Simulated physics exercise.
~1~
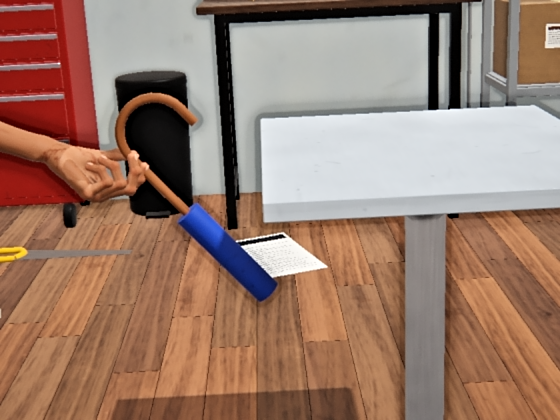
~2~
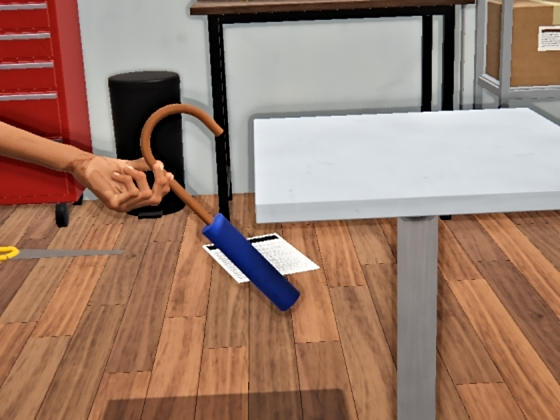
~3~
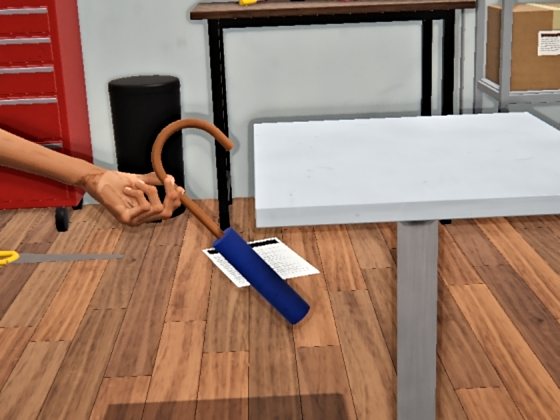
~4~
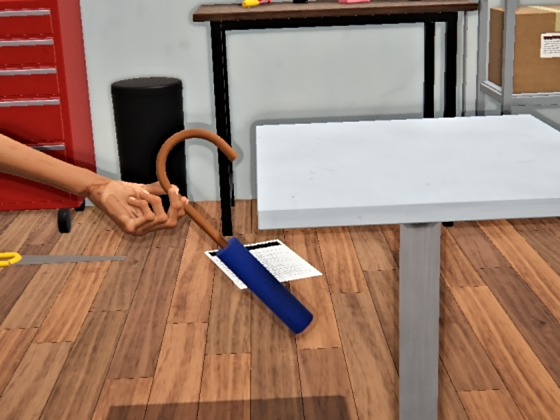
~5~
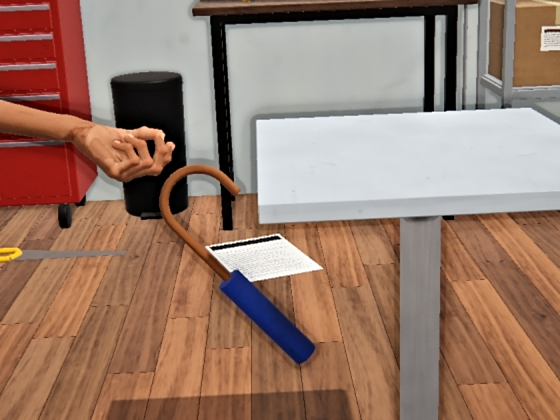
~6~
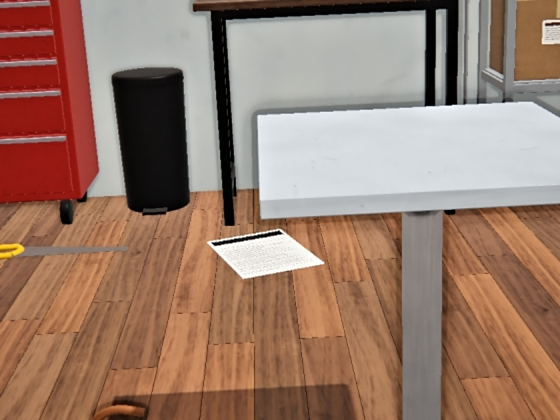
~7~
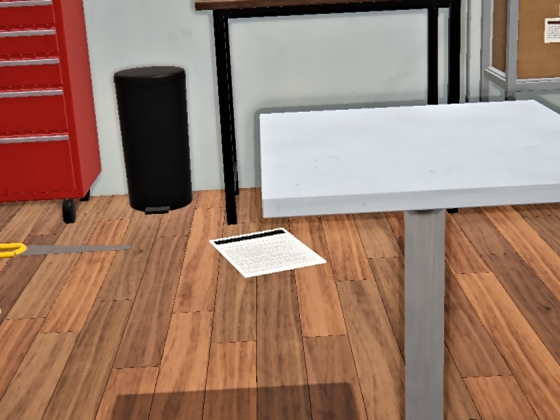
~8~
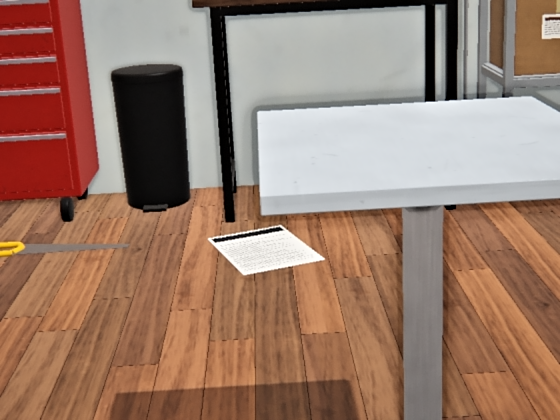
In a workshop, a hand moves a blue umbrella toward a small table's edge and lets go, the umbrella dropping out of view.
